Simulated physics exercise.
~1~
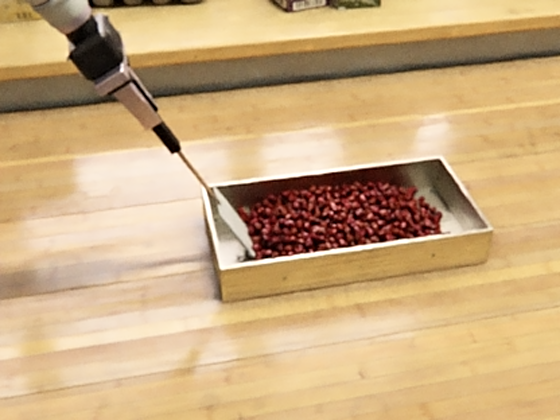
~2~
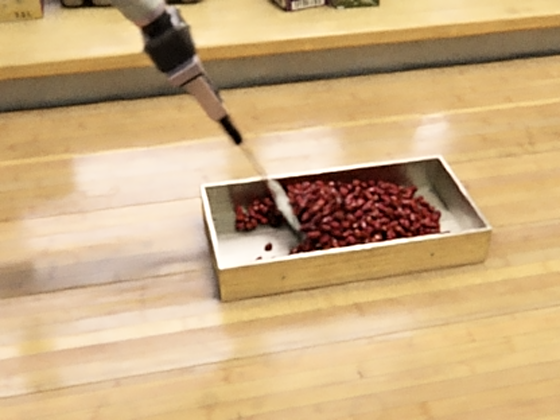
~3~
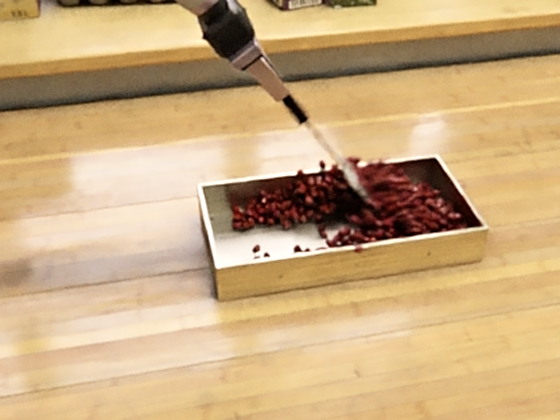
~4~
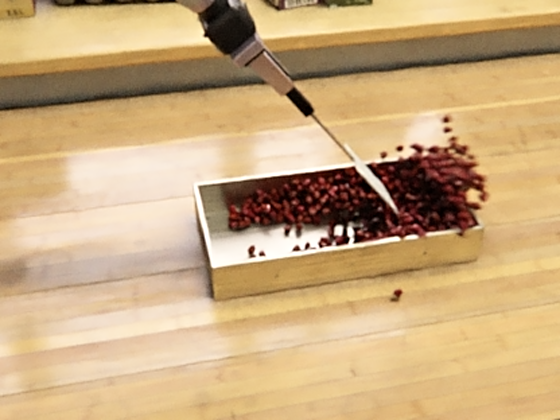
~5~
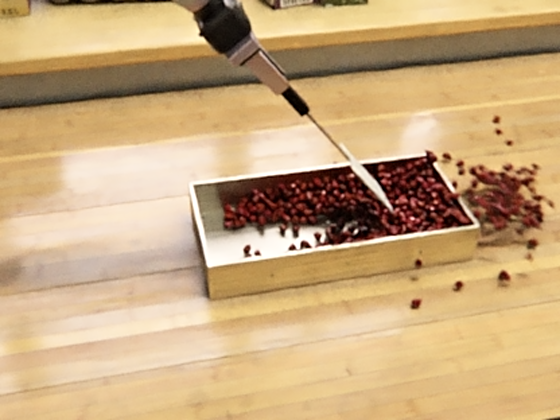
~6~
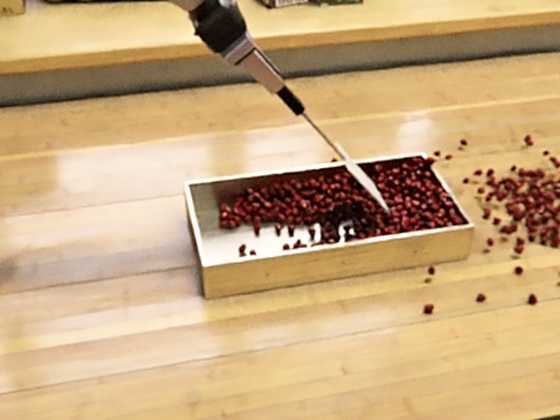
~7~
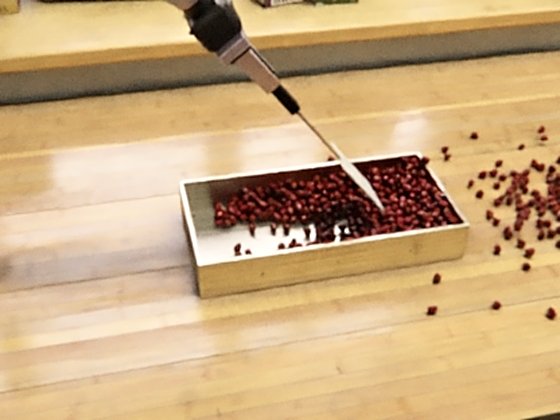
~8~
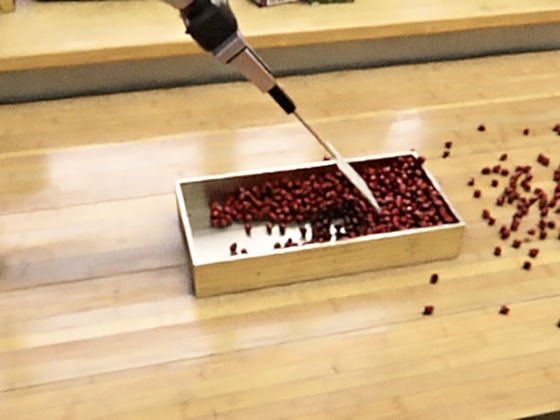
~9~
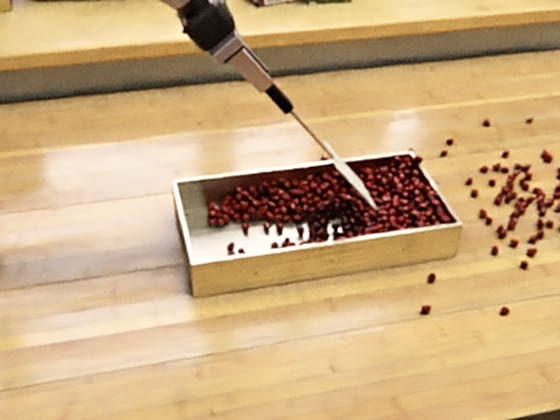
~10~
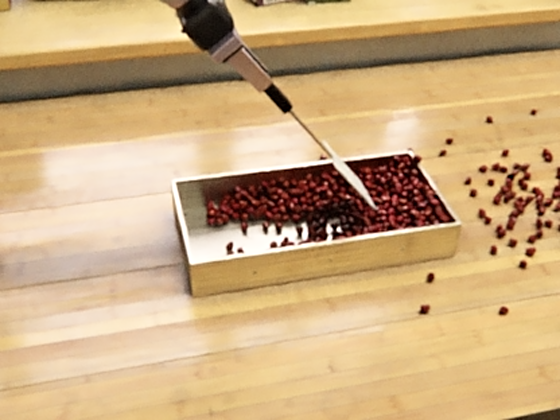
Dark red beans flew over the right end of a shallow wooden tray when a robot arm swept its paddle quickly through them from the left and stopped short, leaving many scattered across the table while most stayed heaped in the tray.
